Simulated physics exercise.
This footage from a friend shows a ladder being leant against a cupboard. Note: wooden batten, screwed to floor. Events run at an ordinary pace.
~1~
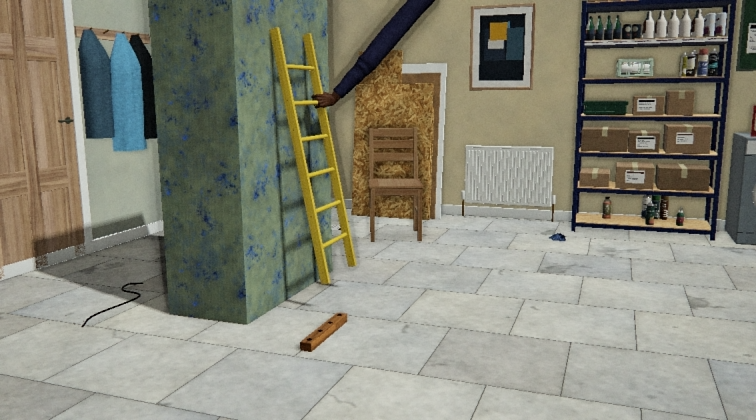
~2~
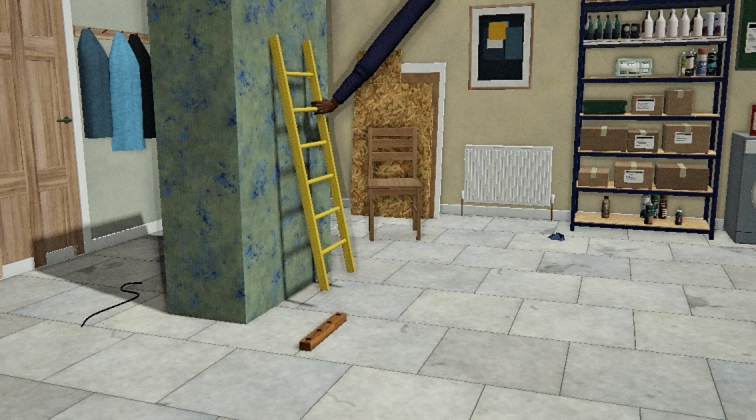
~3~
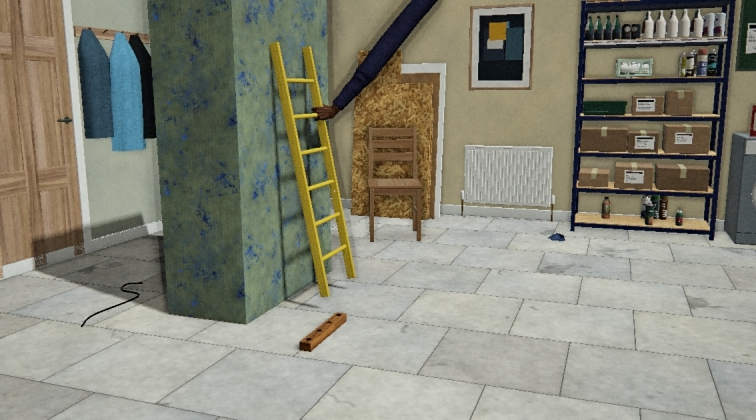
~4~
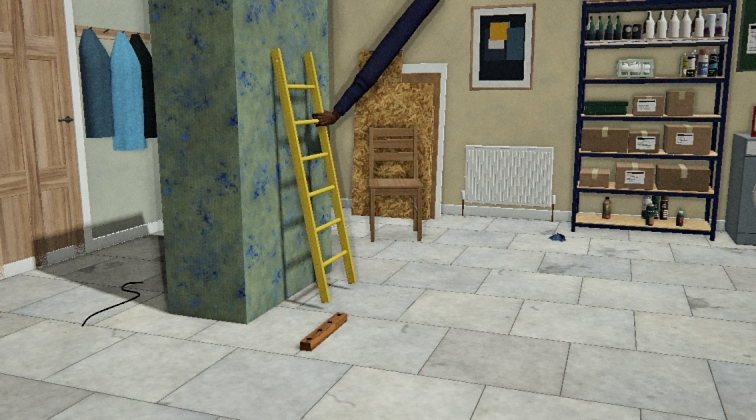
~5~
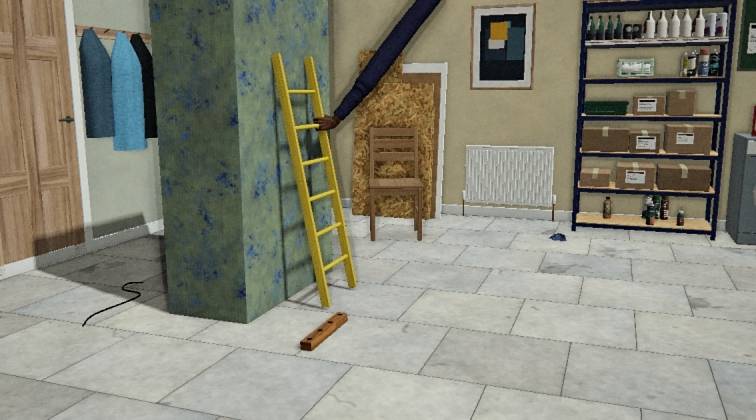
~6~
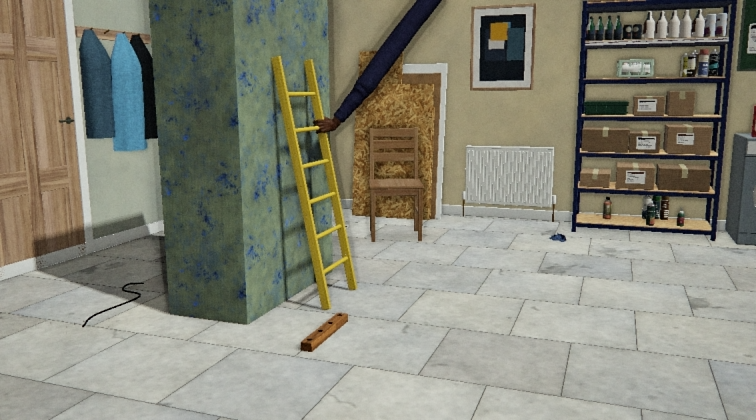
In a room with pale stone floor tiles, a hand in a dark blue sleeve holds a yellow ladder leaning against a mottled green and blue column, behind a wooden batten on the floor. The hand lowers the ladder slightly, its feet sliding a short way forward, then keeps holding it still.
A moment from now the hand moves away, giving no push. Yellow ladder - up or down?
Up.
Then, 0.38 s on from there, yellow ladder at rest near (317, 181).
In the end, the yellow ladder holds its place, near (317, 181).
